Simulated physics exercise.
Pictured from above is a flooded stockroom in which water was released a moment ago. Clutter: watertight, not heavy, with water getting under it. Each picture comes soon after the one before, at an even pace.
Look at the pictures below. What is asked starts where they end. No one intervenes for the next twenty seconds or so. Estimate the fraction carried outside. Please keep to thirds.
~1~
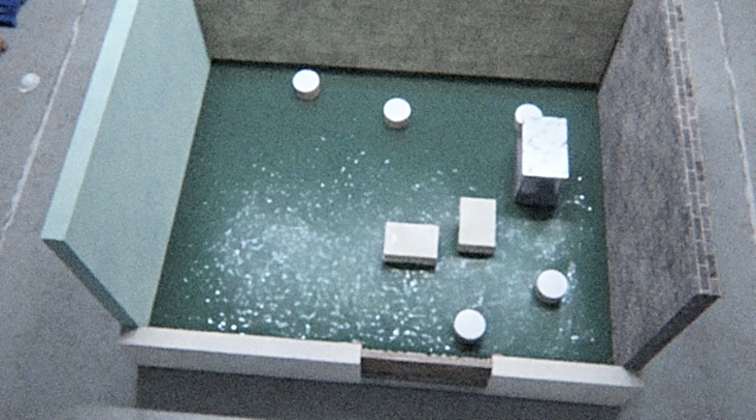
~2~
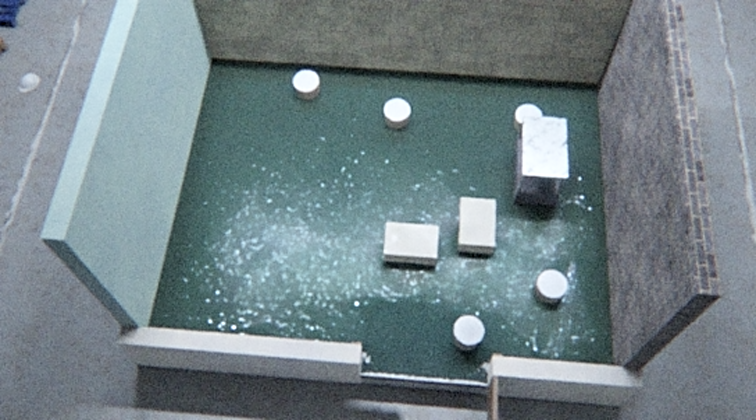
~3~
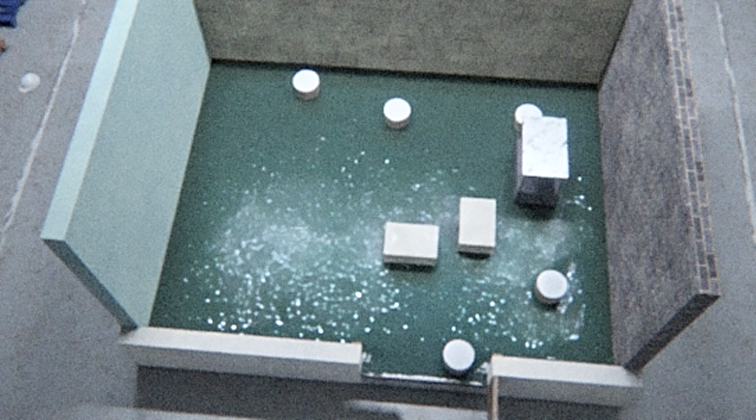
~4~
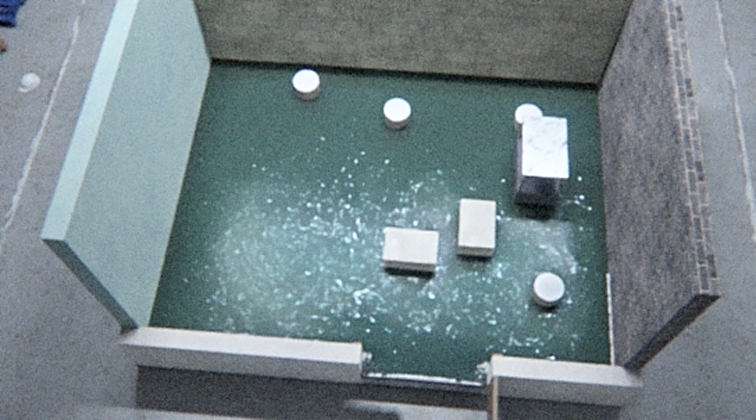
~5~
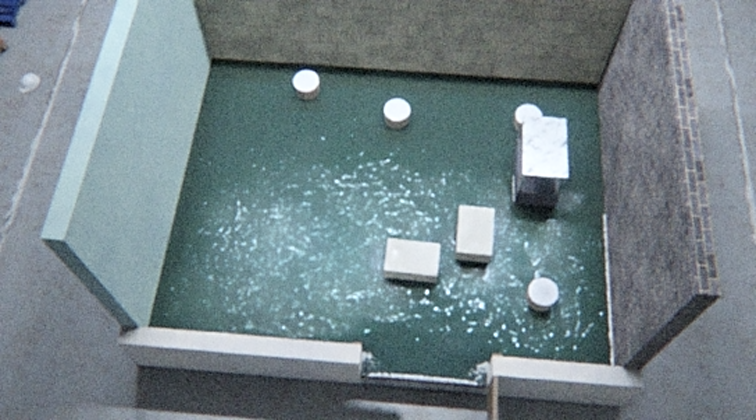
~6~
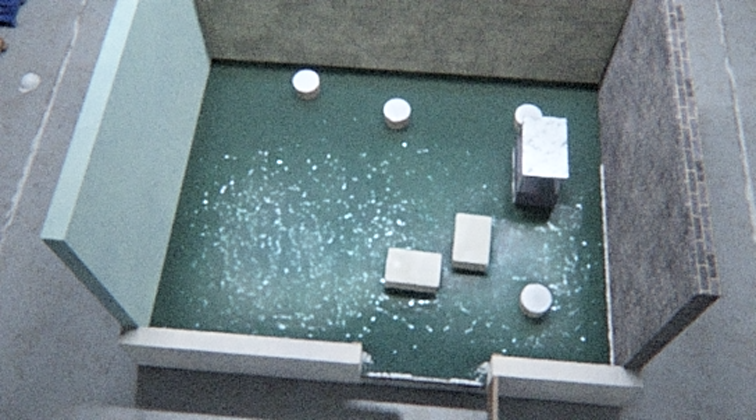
The outcome is mid-range, one to two thirds.
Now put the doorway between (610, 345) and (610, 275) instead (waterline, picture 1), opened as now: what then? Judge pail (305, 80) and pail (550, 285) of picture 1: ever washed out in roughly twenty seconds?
Remains, then swept away.
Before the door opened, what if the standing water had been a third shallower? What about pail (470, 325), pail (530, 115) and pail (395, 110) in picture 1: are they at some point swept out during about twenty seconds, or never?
In that order: Swept away, remains, remains.
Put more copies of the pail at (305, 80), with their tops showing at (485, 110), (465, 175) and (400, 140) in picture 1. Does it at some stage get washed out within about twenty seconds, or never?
As listed: Stays, washed out, through.
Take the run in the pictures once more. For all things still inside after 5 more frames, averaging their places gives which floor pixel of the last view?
That averages to about (438, 226) on the floor.
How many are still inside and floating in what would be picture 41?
Counted: 3.
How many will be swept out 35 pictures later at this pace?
4 in all.
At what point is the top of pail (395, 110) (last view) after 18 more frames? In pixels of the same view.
I'd look around (410, 150).
A moment on, 1 of 7 are out; 6 afloat.
Next, 4 of 7 are out; 3 afloat.
Later, 4 of 7 are out; 3 afloat.
In the end, 4 of 7 are out; 1 afloat.
